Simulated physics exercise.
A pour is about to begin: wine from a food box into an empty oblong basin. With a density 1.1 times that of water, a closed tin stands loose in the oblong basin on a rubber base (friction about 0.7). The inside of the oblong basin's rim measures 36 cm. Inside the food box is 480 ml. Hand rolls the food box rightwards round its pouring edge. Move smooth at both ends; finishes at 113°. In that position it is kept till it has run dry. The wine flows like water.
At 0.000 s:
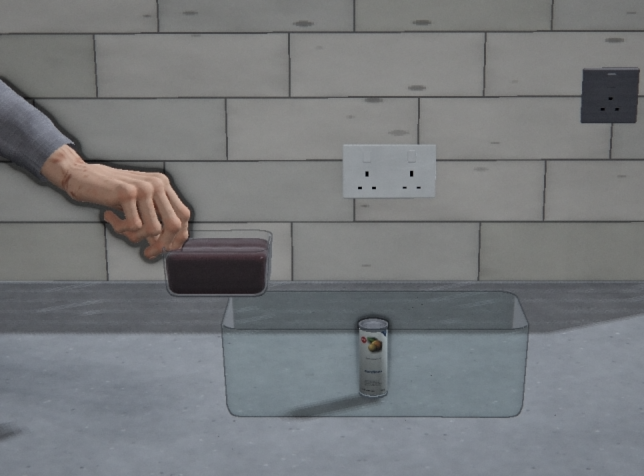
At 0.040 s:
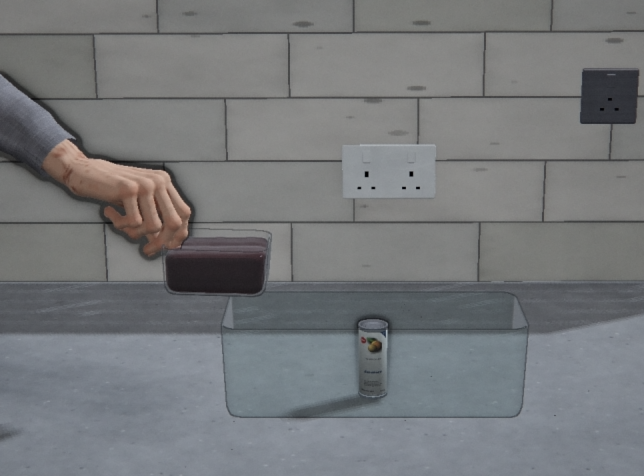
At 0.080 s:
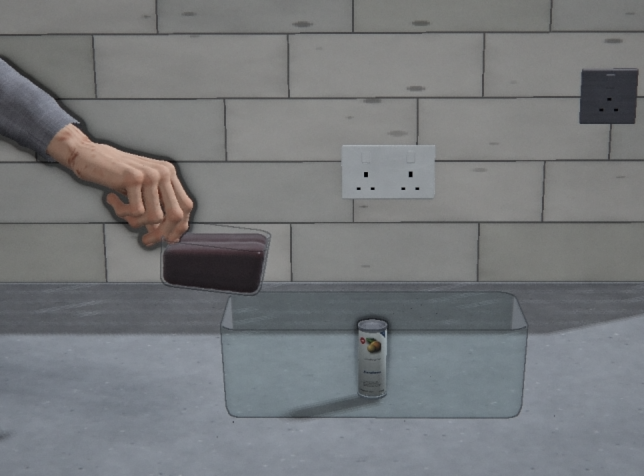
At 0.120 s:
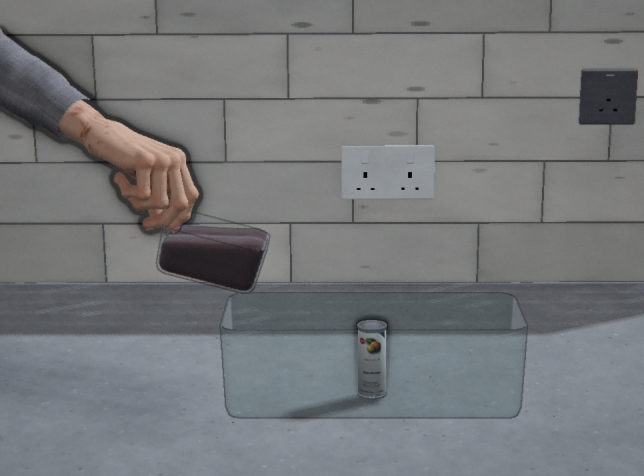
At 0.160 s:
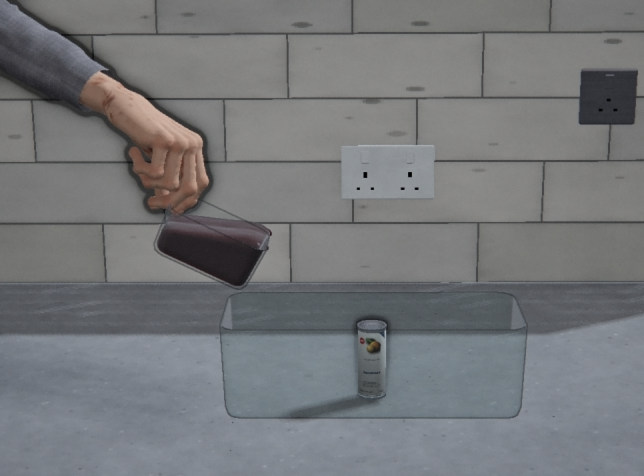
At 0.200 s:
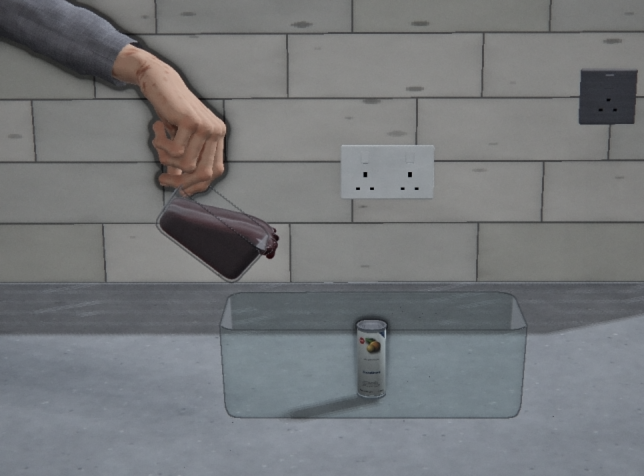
On a grey kitchen worktop, a hand tilts a clear box of dark wine rightwards above a basin holding an upright tin.
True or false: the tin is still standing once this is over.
False.
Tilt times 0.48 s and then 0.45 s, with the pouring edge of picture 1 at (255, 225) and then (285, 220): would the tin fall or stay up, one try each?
Trial 1 - tin tips; trial 2 - tin stays standing.
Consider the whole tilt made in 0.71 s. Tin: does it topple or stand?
The tin tips over.
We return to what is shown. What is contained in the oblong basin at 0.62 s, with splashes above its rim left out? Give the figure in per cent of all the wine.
Some 94 per cent.
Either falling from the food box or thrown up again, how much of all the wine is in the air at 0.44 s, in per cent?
Close to 56 in a hundred.
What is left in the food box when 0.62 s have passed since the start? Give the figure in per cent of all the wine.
What remains is about 1 percent of it all.
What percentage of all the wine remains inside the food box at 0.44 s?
Some 16 % of it is still there.
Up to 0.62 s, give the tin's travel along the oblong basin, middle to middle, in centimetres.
Around 2 centimetres.
Then, 0.44 s in, the tilt is 109° and 16 per cent is still to pour; the tin stands where it began.
Then, 0.62 s in, the tilt is 113° and 1 per cent is still to pour; the tin leans 17°.
Then, 0.80 s in, the tilt is 113° and 0 per cent is still to pour; the tin lies on its side.
Then, 1.00 s in, the tilt is 113° and 0 per cent is still to pour; the tin lies on its side.
Finally, the tin lies on its side.
